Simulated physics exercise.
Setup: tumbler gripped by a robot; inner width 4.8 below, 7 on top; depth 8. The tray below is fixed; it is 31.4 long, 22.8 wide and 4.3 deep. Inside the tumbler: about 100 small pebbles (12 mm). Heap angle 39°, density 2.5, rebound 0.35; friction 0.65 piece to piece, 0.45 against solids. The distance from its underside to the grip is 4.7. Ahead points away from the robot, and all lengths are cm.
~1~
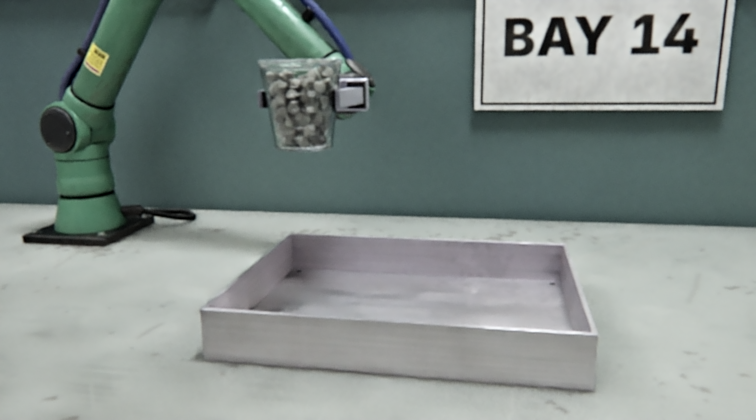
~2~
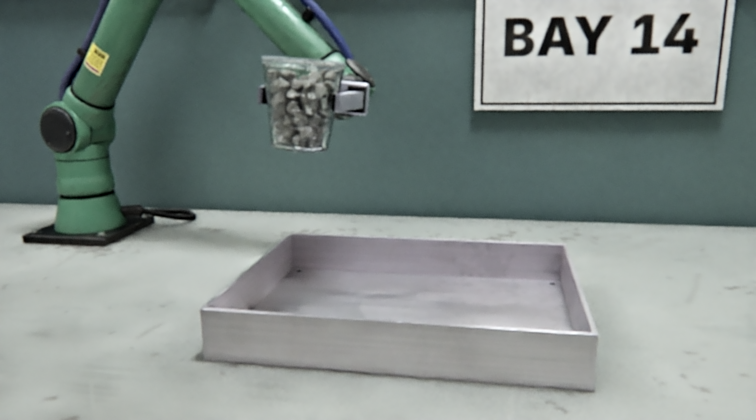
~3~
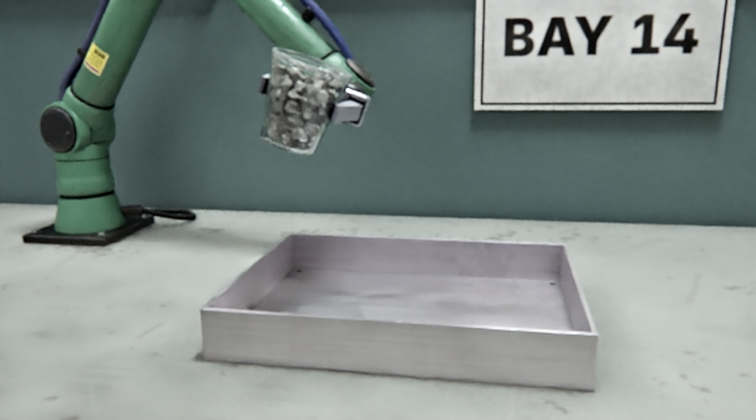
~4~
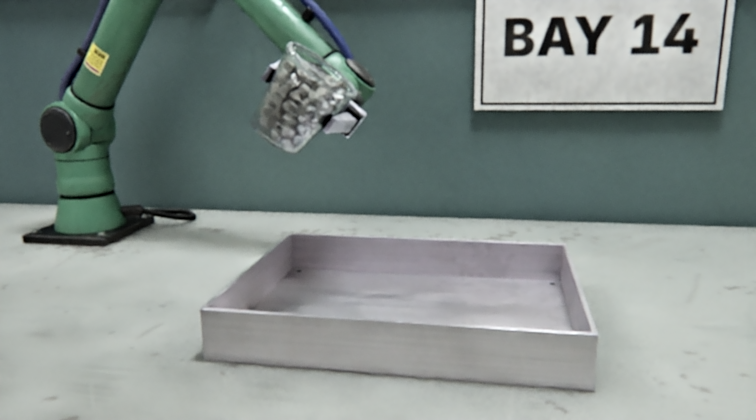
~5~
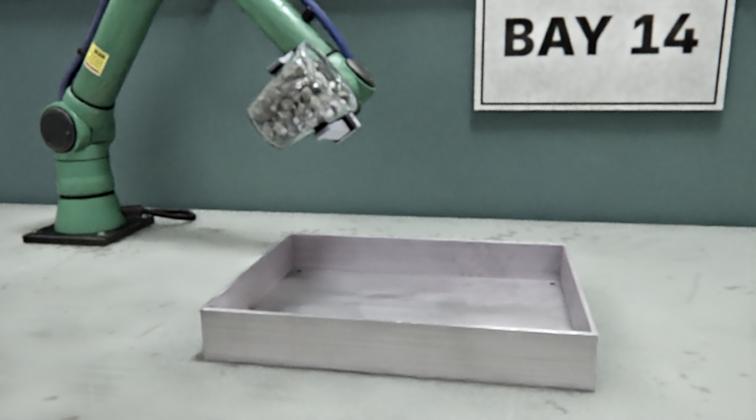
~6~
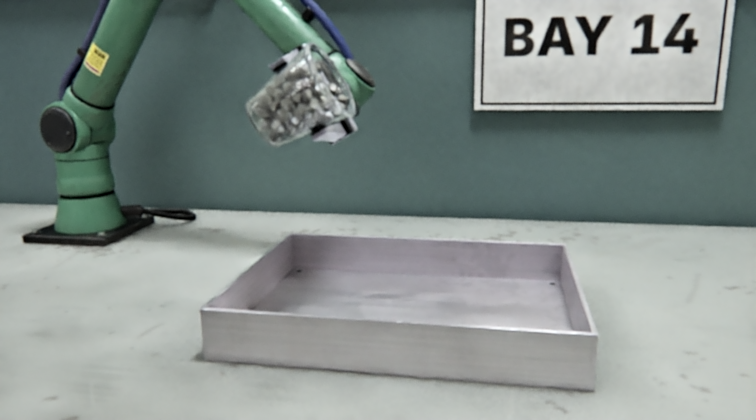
A green robot arm on a black base stands at the left of a pale worktop, gripping a clear tumbler of small grey pebbles, seen from the front by a still camera. An empty, shallow metallic tray sits below, before a teal wall with a white bay sign at upper right. The gripper rotates the upright tumbler steadily leftward into a steep tilt, the pebbles staying inside.
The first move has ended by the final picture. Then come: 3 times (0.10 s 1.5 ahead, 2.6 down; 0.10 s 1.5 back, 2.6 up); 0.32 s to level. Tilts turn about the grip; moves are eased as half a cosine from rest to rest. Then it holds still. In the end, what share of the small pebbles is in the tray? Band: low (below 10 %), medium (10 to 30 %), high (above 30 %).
Low.
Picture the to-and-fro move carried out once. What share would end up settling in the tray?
Probably about 0 in a hundred.
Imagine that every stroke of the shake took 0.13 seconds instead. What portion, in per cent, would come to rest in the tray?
It would be some 0 %.
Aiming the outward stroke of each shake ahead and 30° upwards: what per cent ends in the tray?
I'd reckon around 45 per cent.
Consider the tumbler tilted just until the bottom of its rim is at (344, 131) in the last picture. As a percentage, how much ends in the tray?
Result: Approximately 20 %.
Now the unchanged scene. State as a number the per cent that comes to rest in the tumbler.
100 percent.
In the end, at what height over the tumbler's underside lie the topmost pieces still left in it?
About 8.0 cm.
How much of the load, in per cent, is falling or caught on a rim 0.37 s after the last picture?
Estimated fraction: Near 0 %.
Then, 0.37 s later, tilted 60° forward, highest piece 23 above the table; 98 in the tumbler.
Then, 0.74 s later, tilted 37° forward, highest piece 24 above the table; 97 in the tumbler, 1 in flight or on a rim.
Then, 1.12 s later, level, highest piece 24 above the table; 97 in the tumbler, 1 in the tray.
Then, 2.17 s later, level, highest piece 24 above the table; 97 in the tumbler, 1 in the tray.
At rest, 97 in the tumbler, 1 in the tray. That is 1 % in the tray.
